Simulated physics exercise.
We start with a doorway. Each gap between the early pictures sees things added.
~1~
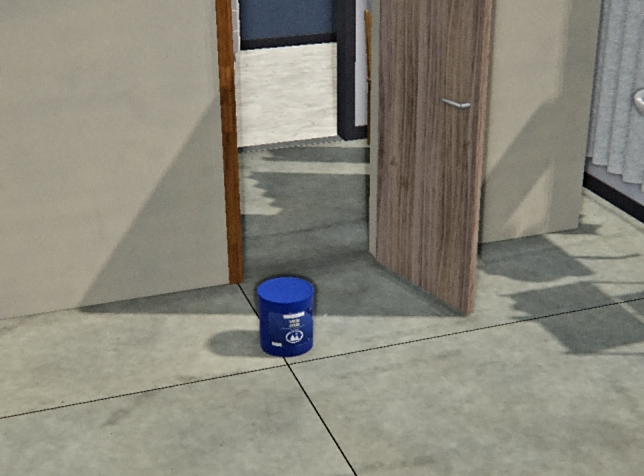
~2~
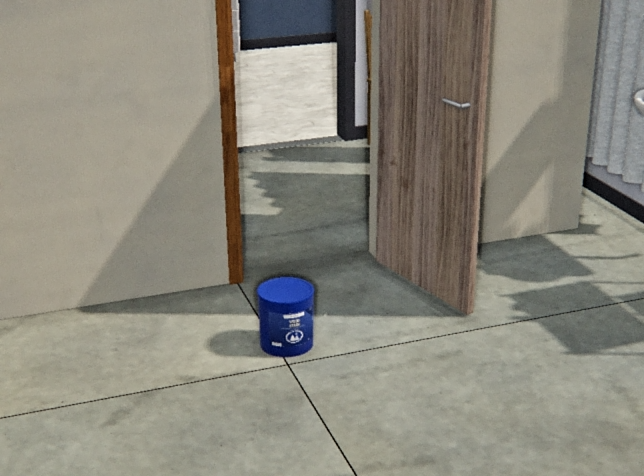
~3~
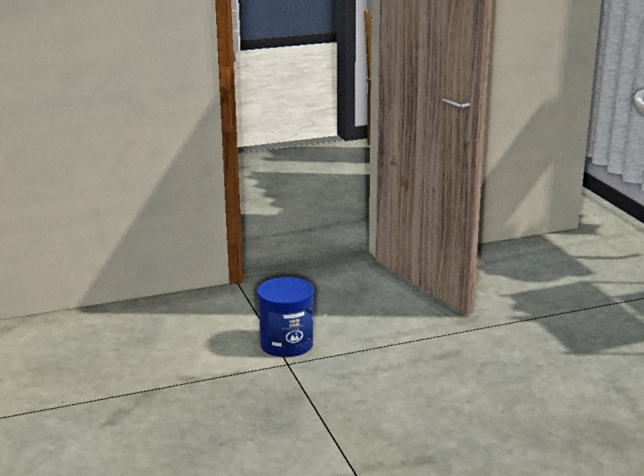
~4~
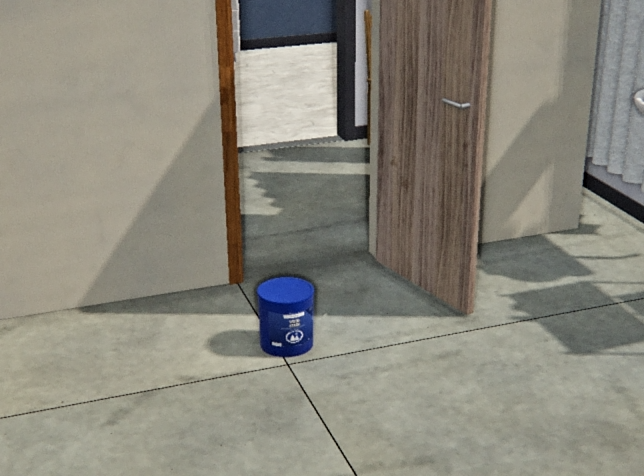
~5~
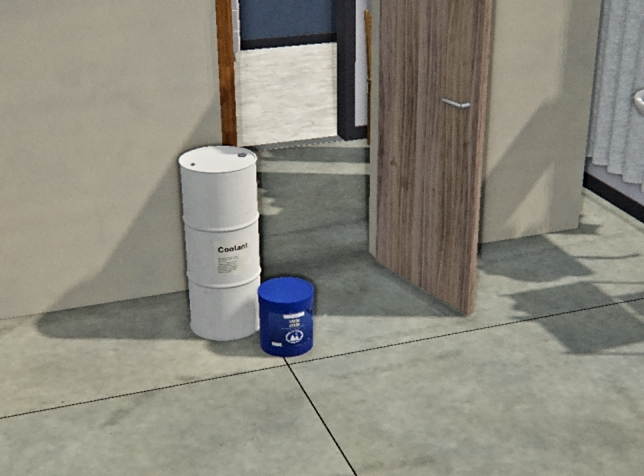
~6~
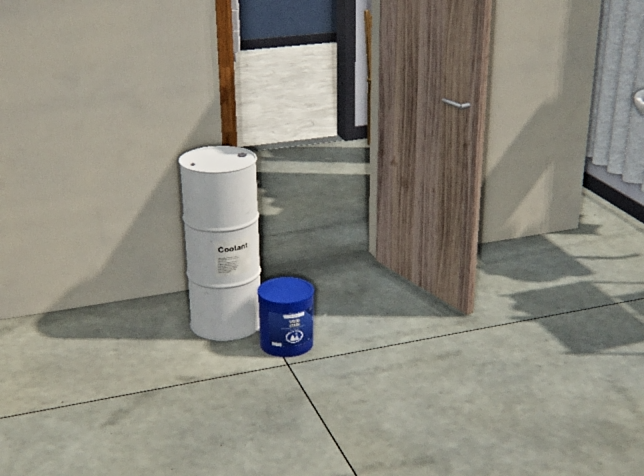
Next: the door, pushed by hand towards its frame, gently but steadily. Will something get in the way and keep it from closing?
The attempt works.
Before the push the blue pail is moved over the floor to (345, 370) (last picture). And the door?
The door swings all the way.
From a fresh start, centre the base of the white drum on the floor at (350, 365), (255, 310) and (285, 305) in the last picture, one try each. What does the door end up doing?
Swings all the way; Held up partway; Held up partway.
Then, 0.90 s later than the last frame, door at 82°.
Then, 1.60 s later than the last frame, door at 48°.
Then, 2.20 s later than the last frame, door at 17°.
When it is over, door at 0°; both as before. End places, in pixels of the last picture, white drum near (222, 244).
